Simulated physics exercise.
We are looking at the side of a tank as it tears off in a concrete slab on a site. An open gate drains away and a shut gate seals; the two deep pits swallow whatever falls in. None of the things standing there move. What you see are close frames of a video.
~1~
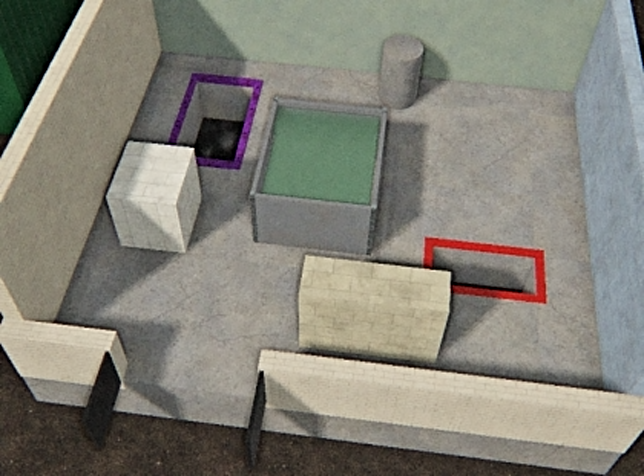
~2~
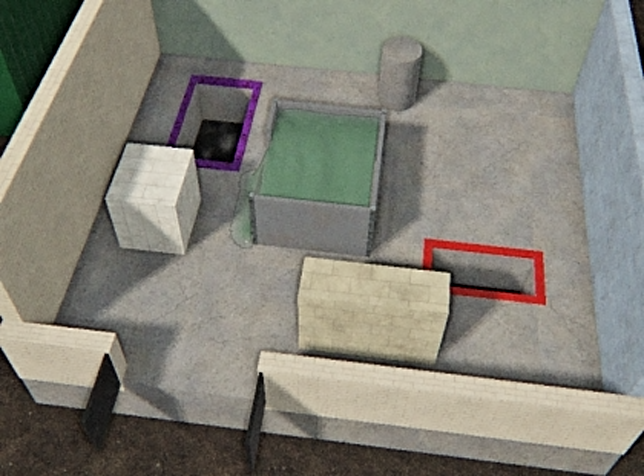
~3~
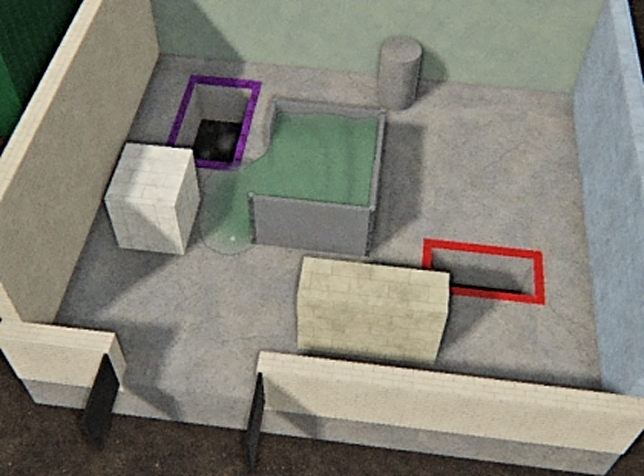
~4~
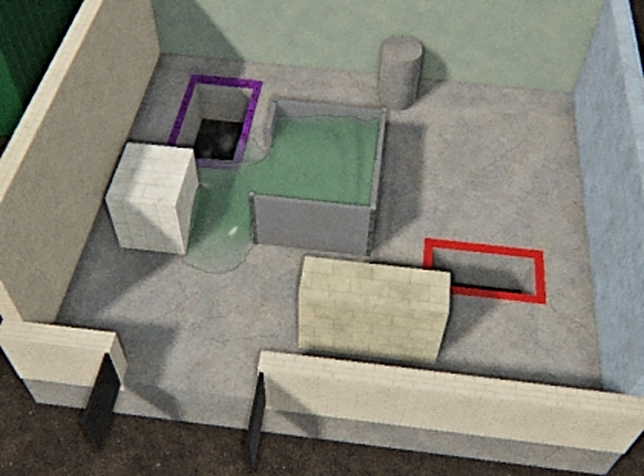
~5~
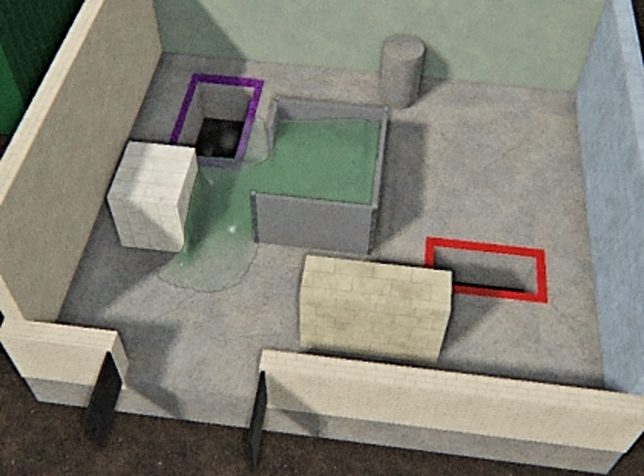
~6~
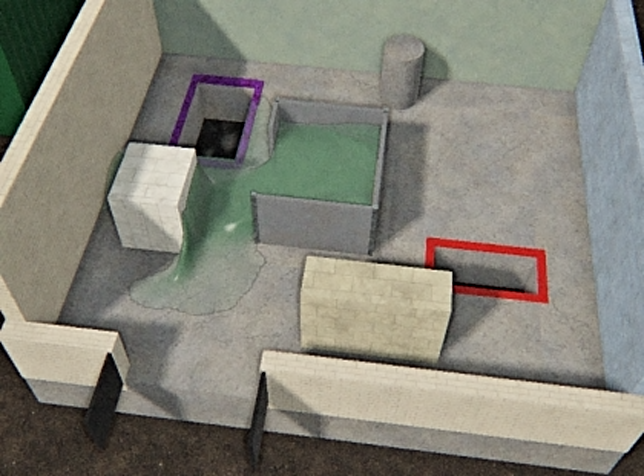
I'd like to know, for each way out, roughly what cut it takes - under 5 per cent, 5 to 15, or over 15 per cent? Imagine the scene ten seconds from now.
The gate takes over 15 per cent. The red pit takes under 5 per cent. The purple pit takes over 15 per cent.
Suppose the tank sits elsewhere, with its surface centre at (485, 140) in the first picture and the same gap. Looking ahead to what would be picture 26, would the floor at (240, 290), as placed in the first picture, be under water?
The answer is submerged.
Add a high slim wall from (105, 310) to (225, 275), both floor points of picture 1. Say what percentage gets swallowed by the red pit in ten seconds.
Share, red pit - 10 in a hundred.
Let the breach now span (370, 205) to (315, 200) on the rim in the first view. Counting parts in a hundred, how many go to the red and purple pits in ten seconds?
Shares: Red at 25 percent, purple at 0 percent.
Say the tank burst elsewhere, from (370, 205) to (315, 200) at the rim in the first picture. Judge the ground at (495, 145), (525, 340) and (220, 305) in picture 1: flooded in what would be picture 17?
In turn: Clear, wet, awash.
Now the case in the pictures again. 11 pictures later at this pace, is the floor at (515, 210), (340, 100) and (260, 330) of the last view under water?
In turn, the three spots are high and dry, high and dry and soaked.
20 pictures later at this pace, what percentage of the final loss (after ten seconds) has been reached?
Around 60 percent.
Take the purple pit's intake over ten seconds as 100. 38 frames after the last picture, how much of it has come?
Something like 95 in a hundred.
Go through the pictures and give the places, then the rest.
Still water in the tank at (322, 155), in the first picture.
The front is at (254, 173), out from the gap at (265, 191), in the second picture.
Water pours out at (264, 194) and has run to (216, 175), in the third picture.
Water pours out at (265, 195) and has run to a hidden place, in the fourth picture.
Water pours out at (267, 195) and has run to a hidden place, in the fifth picture.
Water pours out at (267, 195) and has run to a hidden place, in the sixth picture.
A moment on, water covers 30 % of the floor; the gate 1 %, the red pit 0 %, the purple pit 6 %.
Next, water covers 35 % of the floor; the gate 8 %, the red pit 0 %, the purple pit 12 %.
Then, water covers 45 % of the floor; the gate 16 %, the red pit 0 %, the purple pit 17 %.
Later, water covers 55 % of the floor; the gate 27 %, the red pit 0 %, the purple pit 21 %.
In the end, water covers 75 % of the floor; the gate 33 %, the red pit 2 %, the purple pit 22 %.
